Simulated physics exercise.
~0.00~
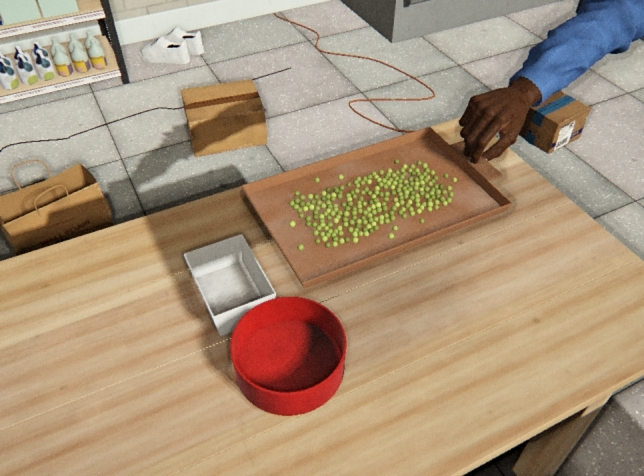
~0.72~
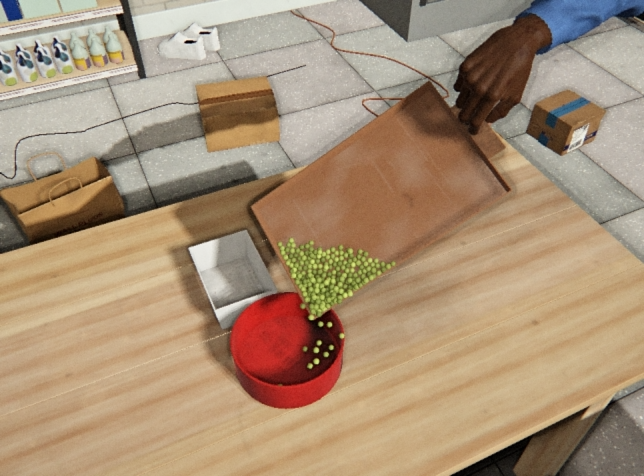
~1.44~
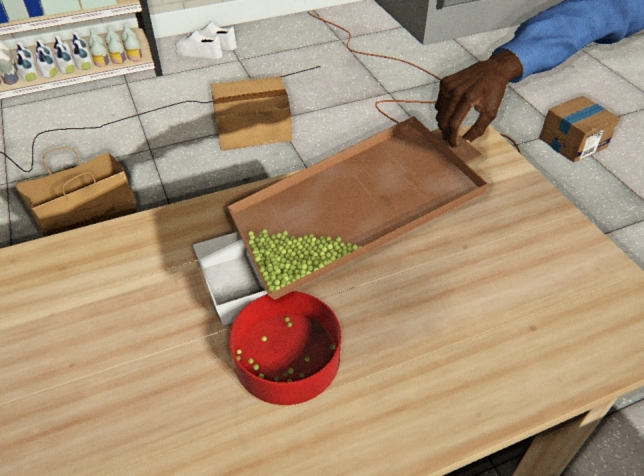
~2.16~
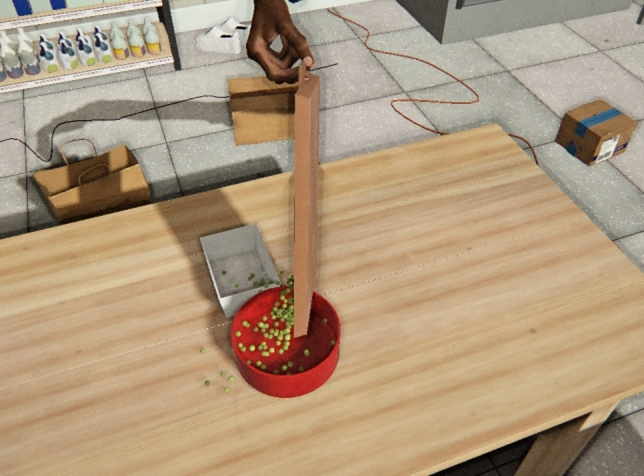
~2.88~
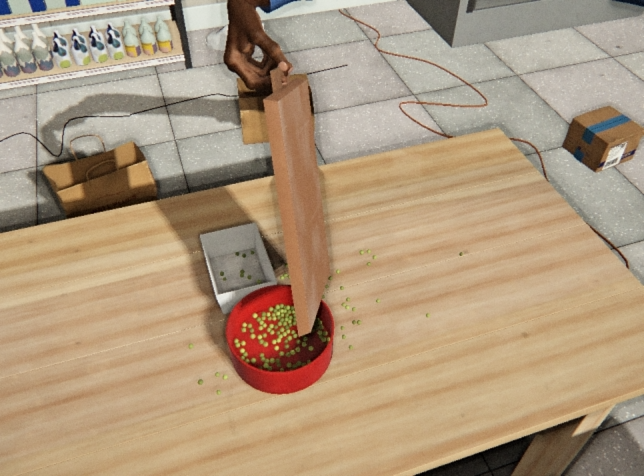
At first, a hand holds the edge of a brown tray of green peas on a wooden table, with a red pot and a small white tin standing nearby. The hand tips the tray towards the pot, and the peas slide to its low corner as a few drop in. The tray then comes back closer to level, keeping most of its load. Next it moves left and tilts steeply until it stands on end, sending peas pouring down. Finally the tray is empty, with most peas in the red pot, some scattered on the table and a few in the tin.
